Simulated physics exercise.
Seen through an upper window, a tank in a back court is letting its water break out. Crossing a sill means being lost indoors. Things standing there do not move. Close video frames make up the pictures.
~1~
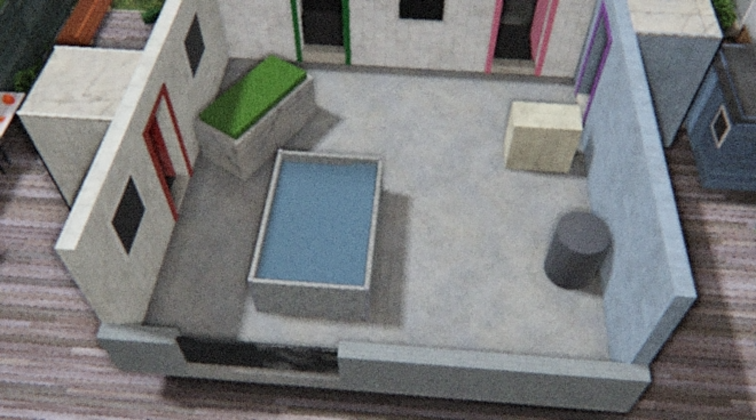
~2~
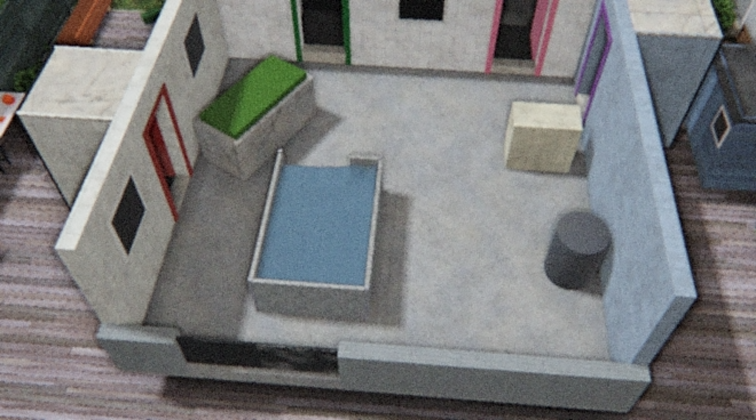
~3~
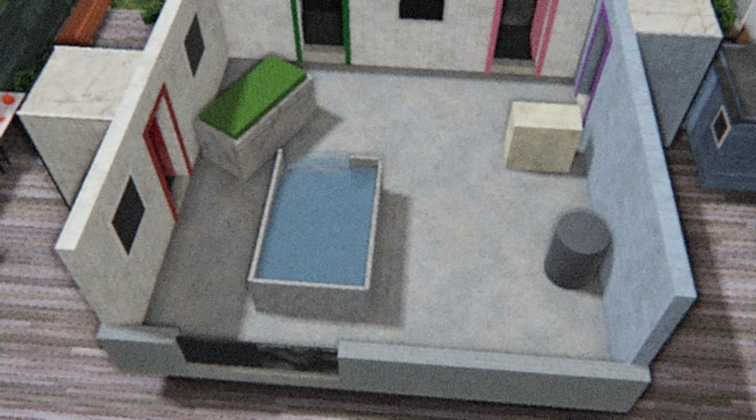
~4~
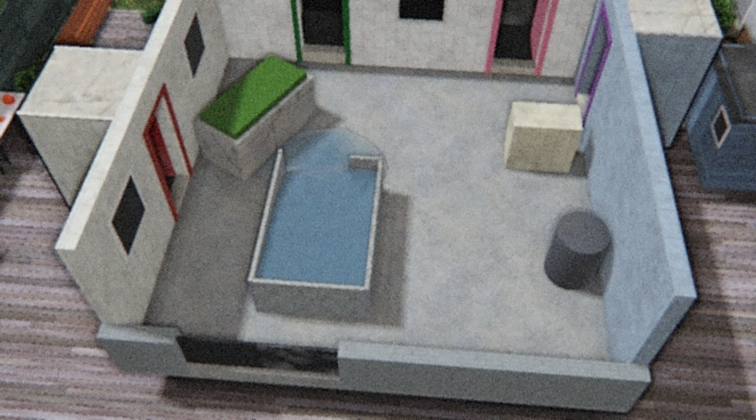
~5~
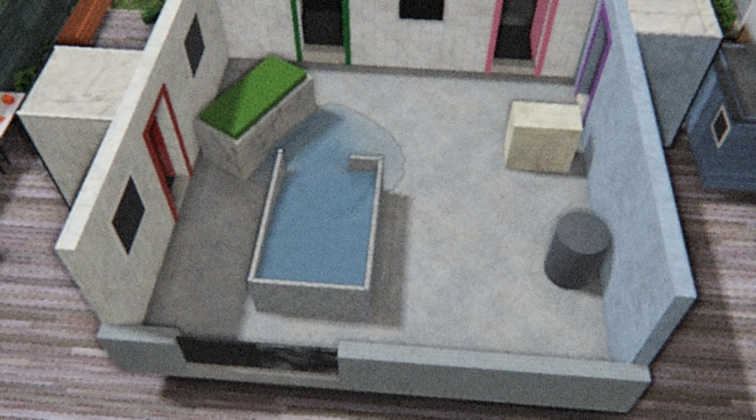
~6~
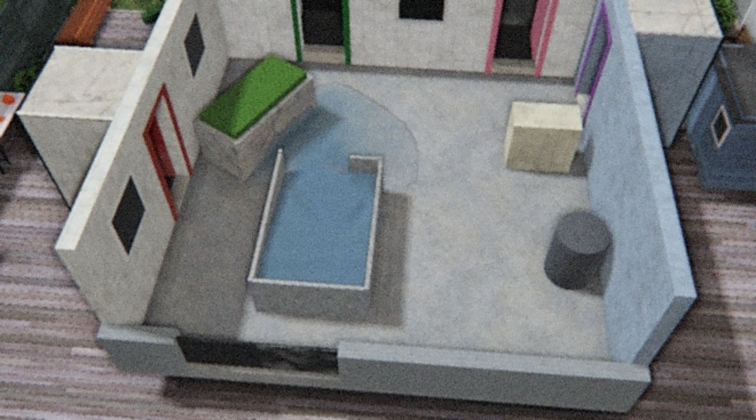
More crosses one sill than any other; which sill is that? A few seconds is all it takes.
The purple one.
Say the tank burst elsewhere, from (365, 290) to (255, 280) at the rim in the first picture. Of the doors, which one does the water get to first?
First comes the red one.
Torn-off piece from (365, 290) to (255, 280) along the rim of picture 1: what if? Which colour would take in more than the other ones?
That would be the red door, I think.
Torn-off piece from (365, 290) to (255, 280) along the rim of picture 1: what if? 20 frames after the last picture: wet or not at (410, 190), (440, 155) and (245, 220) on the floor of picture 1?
Point by point, in the order asked: Bare, bare, waterlogged.
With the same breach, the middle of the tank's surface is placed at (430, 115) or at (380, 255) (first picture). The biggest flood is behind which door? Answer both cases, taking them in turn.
In the first try it is the one in purple, in the second the purple door.
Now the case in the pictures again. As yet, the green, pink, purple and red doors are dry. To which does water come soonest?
That'd be the door marked green, I think.
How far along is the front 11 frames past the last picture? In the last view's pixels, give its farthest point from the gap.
My guess would be about (515, 75).
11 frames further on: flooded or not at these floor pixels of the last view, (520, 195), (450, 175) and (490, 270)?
Point by point, in the order given: High and dry; high and dry; high and dry.
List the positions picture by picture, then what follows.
The first picture shows still water in the tank at (321, 218).
In the second picture, water pours out on the tank's far side and has run to a hidden place.
In the third picture, water pours out on the tank's far side and has run to a hidden place.
In the fourth picture, the front is at (348, 132), out from the gap on the tank's far side.
In the fifth picture, water pours out on the tank's far side and has run to (339, 107).
In the sixth picture, the front is at (331, 86), out from the gap on the tank's far side.
A moment on, water covers 20 % of the floor; green door a trickle in, purple door not reached, pink door not reached, red door not reached.
Next, water covers 30 % of the floor; green door a trickle in, purple door not reached, pink door wet at the sill, nothing in, red door not reached.
Then, water covers 55 % of the floor; green door a trickle in, purple door some in, pink door wet at the sill, nothing in, red door wet at the sill, nothing in.
Later, water covers 75 % of the floor; green door a trickle in, purple door a lot in, pink door wet at the sill, nothing in, red door wet at the sill, nothing in.
In the end, water covers 95 % of the floor; green door a trickle in, purple door a lot in, pink door wet at the sill, nothing in, red door wet at the sill, nothing in; the purple door has let in the most.
